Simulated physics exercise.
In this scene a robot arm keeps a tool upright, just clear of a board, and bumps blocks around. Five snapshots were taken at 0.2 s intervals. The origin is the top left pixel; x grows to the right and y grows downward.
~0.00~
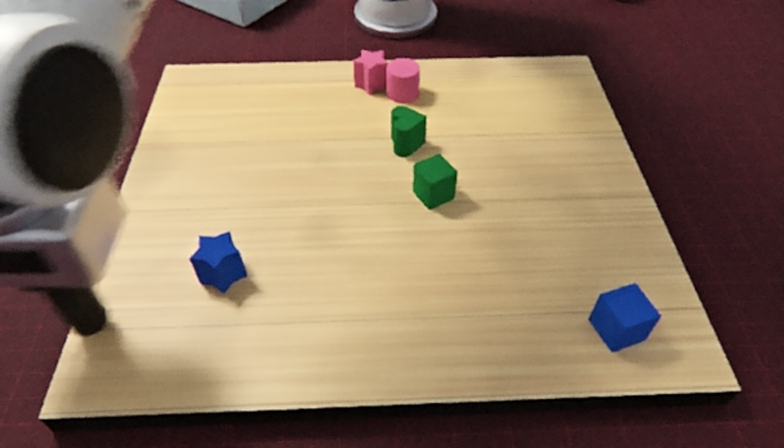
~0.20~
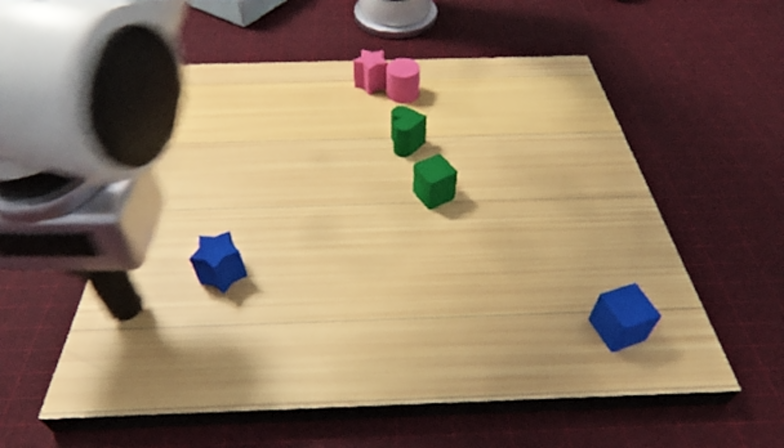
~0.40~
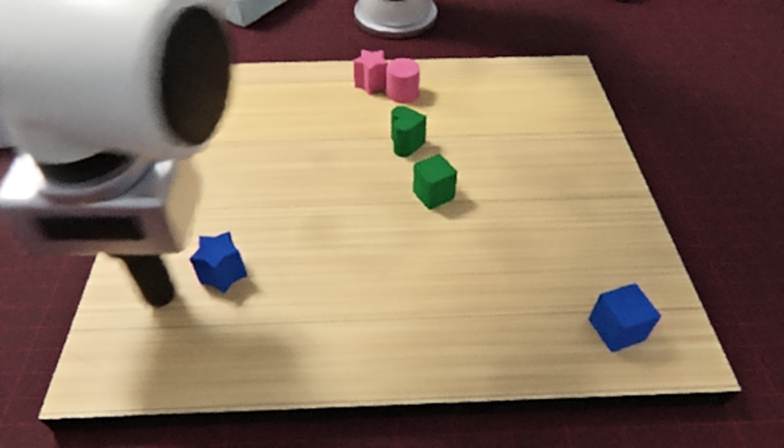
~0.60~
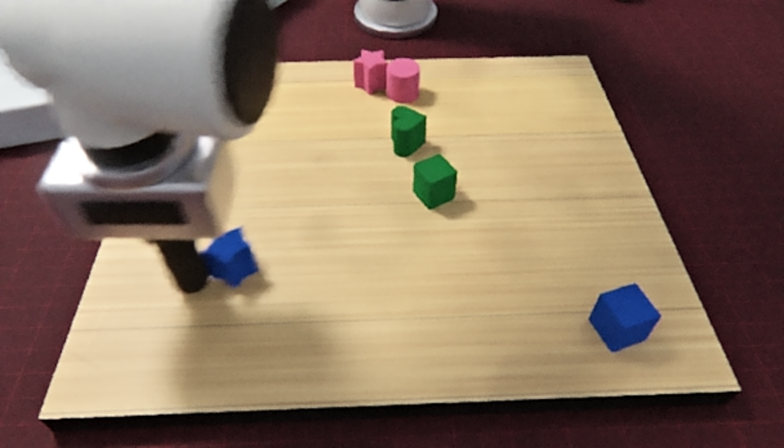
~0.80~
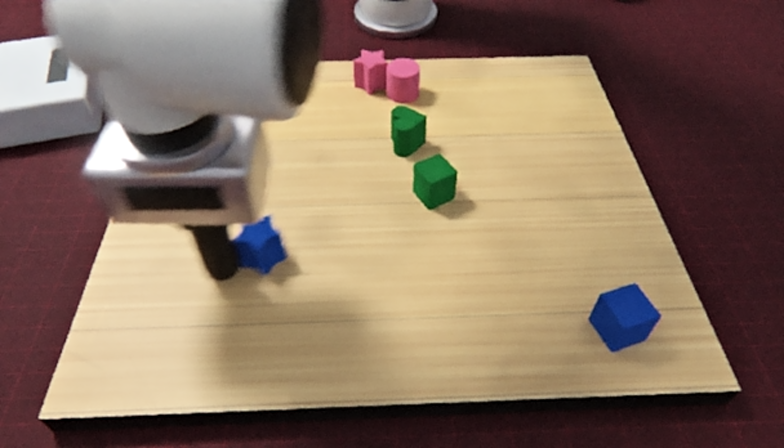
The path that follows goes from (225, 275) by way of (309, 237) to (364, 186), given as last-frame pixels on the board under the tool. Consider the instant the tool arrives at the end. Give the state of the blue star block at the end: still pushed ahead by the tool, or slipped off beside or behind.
The blue star block stays in front.
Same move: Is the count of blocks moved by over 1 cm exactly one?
Yes
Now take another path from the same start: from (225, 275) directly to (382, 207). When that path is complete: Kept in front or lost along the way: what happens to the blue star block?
Final position: Ahead.
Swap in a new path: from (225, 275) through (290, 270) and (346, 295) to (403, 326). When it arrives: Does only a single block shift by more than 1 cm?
My answer is yes.
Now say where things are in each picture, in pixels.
Lower end of the tool at (91, 321), tops of blocks, blue star block at (214, 248), green square block at (436, 168), in the first picture.
Tool at (126, 306), blocks as before, in the second picture.
Tool at (160, 293), blocks as before, in the third picture.
Tool at (192, 280), blue star block at (227, 243), in the fourth picture.
Tool at (223, 267), blue star block at (257, 231), green square block at (436, 168), in the fifth picture.
The first path, step by step. One third of the way, tool at (284, 244); blue star block at (315, 205), turned 15° anticlockwise.
Two thirds of the way, tool at (329, 212); blue star block at (359, 175).
At the end, tool at (363, 178); blue star block at (397, 154), turned 40° clockwise; green square block not moved.
